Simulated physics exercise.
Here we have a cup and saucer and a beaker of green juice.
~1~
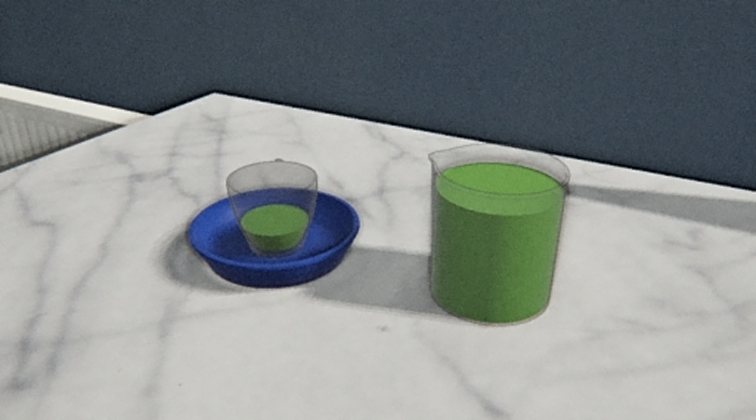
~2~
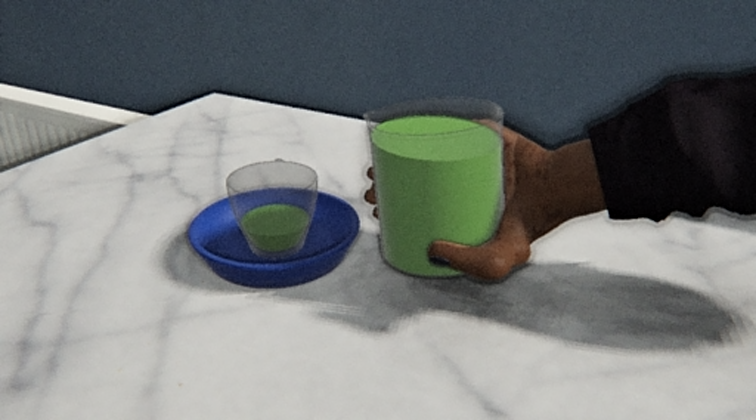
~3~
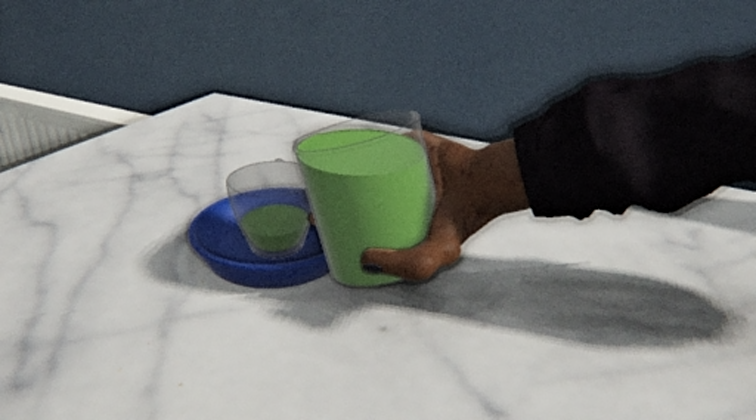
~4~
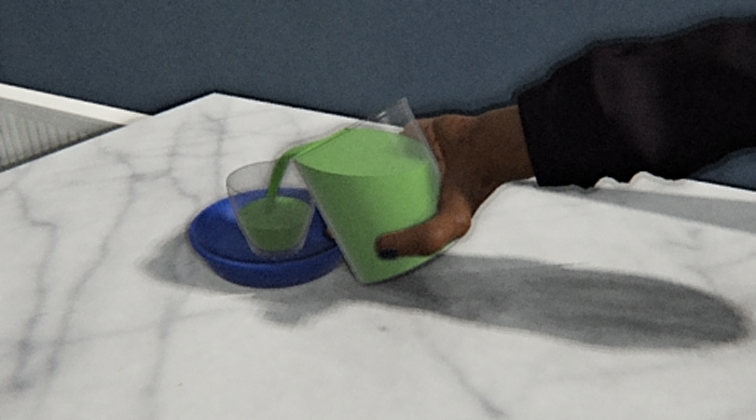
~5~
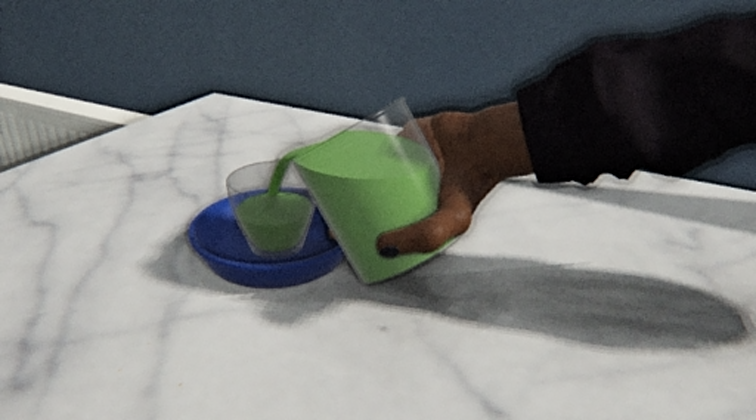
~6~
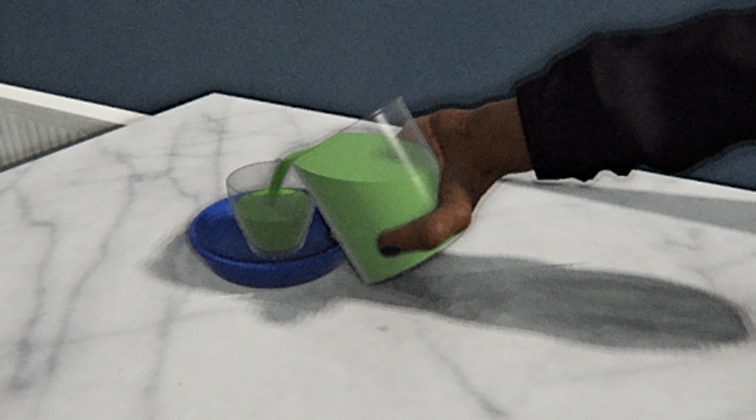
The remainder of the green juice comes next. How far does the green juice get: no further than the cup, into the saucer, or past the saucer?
Overflow passes the saucer.
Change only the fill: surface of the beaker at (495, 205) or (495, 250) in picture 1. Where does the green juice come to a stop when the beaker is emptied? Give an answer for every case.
In turn: Over both, saucer too.
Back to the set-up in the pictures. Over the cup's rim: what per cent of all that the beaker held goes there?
It works out to around 75 percent.
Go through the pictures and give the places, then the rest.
Both stand on the top; beaker (495, 229) about three quarters full; cup (275, 209) about a third full; saucer (224, 265) dry, in the first frame.
The hand lifts the beaker; beaker about three quarters full, surface at (435, 137); cup about a third full, surface at (275, 220), in the second frame.
The beaker is brought over; beaker (372, 195) about three quarters full; cup (275, 209) about a third full, in the third frame.
A stream runs into the cup; beaker (380, 190) tipped 30° with nearly all of its load; cup about half full, surface at (275, 214), in the fourth frame.
A stream runs into the cup; beaker (380, 189) tipped 35° with nearly all of its load; cup (275, 209) about half full, in the fifth frame.
A stream runs into the cup; beaker (381, 189) tipped 35° with nearly all of its load; cup about half full, surface at (274, 205); saucer (224, 265) dry, in the sixth frame.
Soon after, the cup is full to the brim; the saucer is wet, with room to spare.
Later, the cup is full to the brim; the saucer is full and running over.
In the end, the cup is full to the brim; the saucer is full and running over.
